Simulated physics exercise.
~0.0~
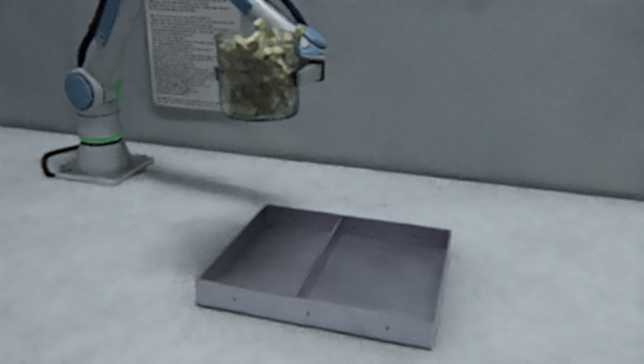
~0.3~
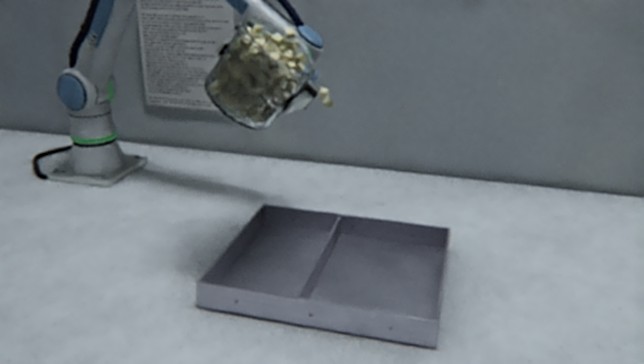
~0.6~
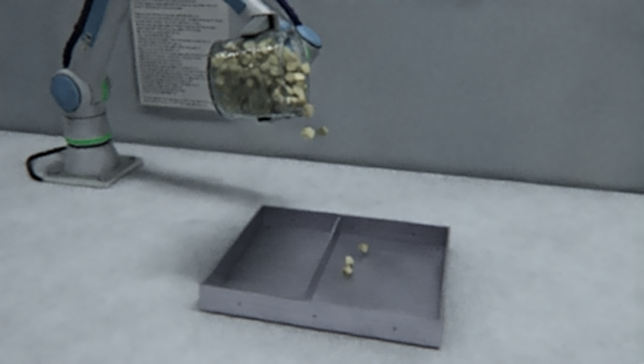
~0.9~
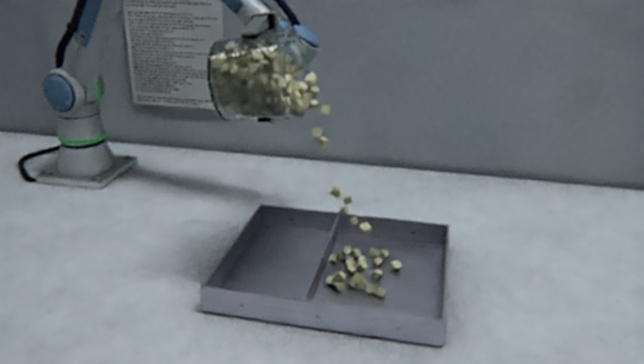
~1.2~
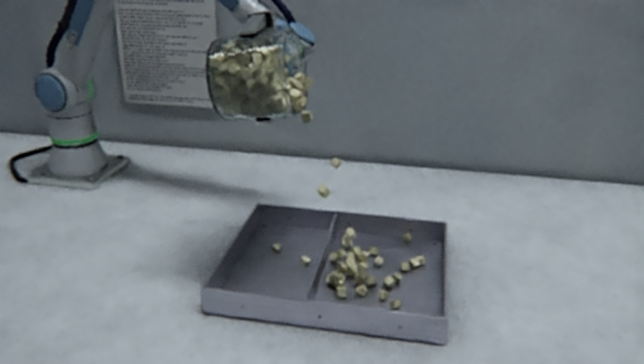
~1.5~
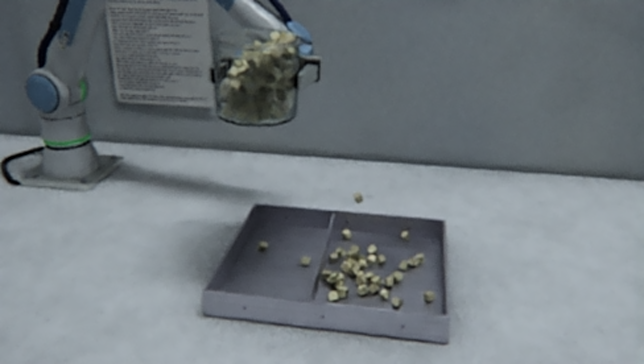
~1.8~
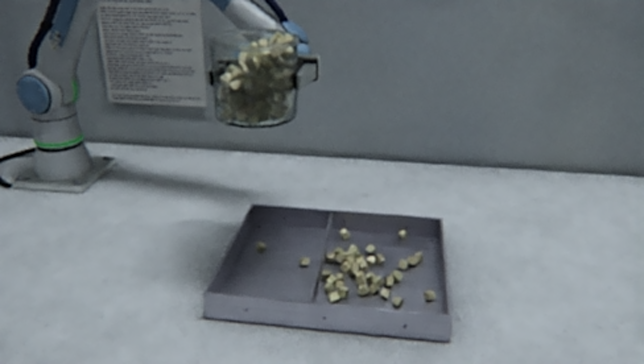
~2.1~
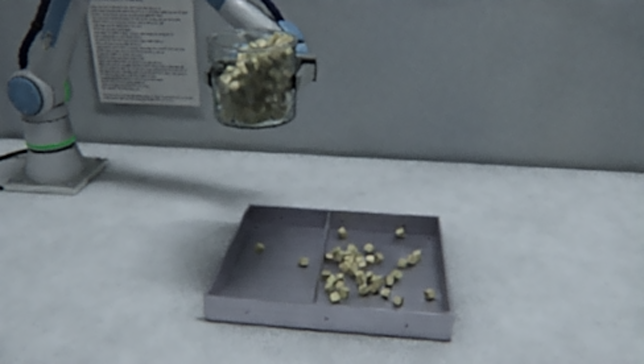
A robot arm tips a clear tumbler of pale vegetable dice over a divided grey tray, spilling some mostly into the right-hand part, with a couple landing in the left, then turns it upright and holds it still, most of the dice remaining inside.
